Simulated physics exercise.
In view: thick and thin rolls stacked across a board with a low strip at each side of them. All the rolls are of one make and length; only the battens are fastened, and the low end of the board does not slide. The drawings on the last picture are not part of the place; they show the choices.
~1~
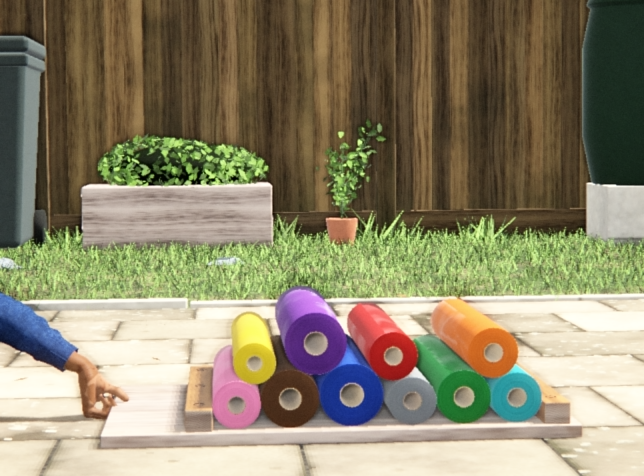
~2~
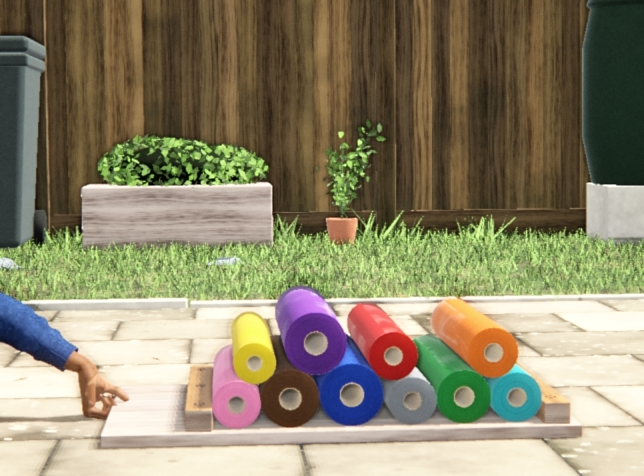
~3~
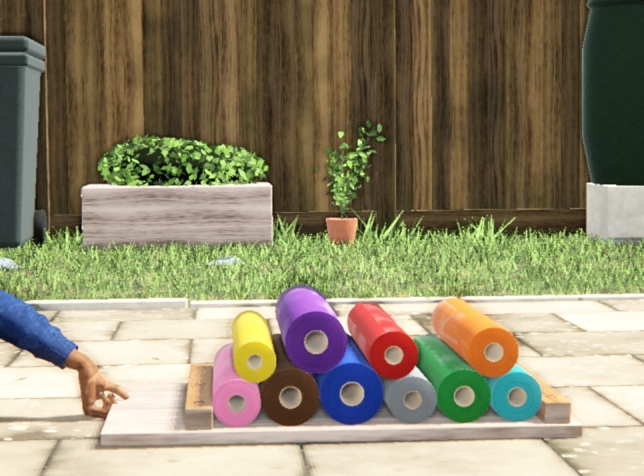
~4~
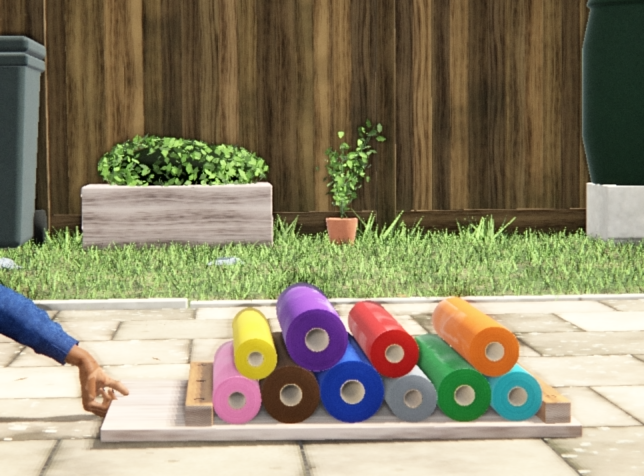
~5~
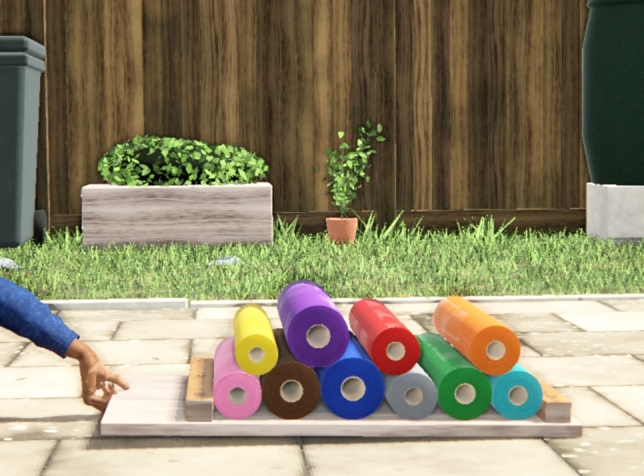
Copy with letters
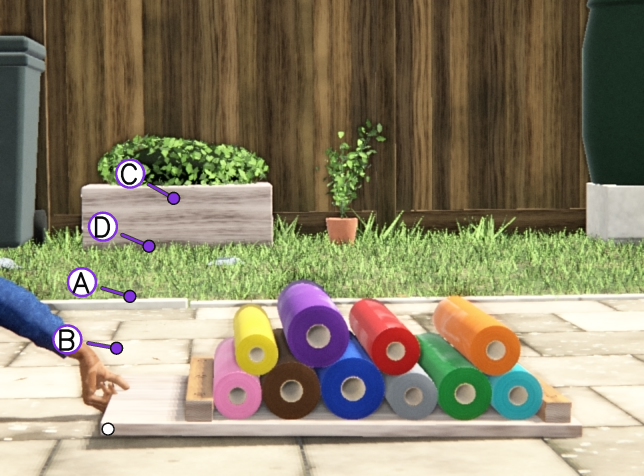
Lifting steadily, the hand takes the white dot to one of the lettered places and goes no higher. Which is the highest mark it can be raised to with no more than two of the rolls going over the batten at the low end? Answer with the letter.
It can be raised to C.
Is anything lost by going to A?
At A: No.
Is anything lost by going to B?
No.
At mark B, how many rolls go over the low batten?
It comes to none.
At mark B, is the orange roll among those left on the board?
The orange roll: Yes.
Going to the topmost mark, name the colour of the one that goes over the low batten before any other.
The orange one.
On the marked copy, A at (130, 296); B at (117, 348); C at (174, 198); D at (149, 246); the white dot at (108, 429).
Taking C. A third of the way, board at 17°.
Two thirds of the way, board at 30°.
When it is over, board at 30°, two over the low batten (red, orange).
As for the rest, A none over the low batten; B none over the low batten; D two over the low batten (red, orange).
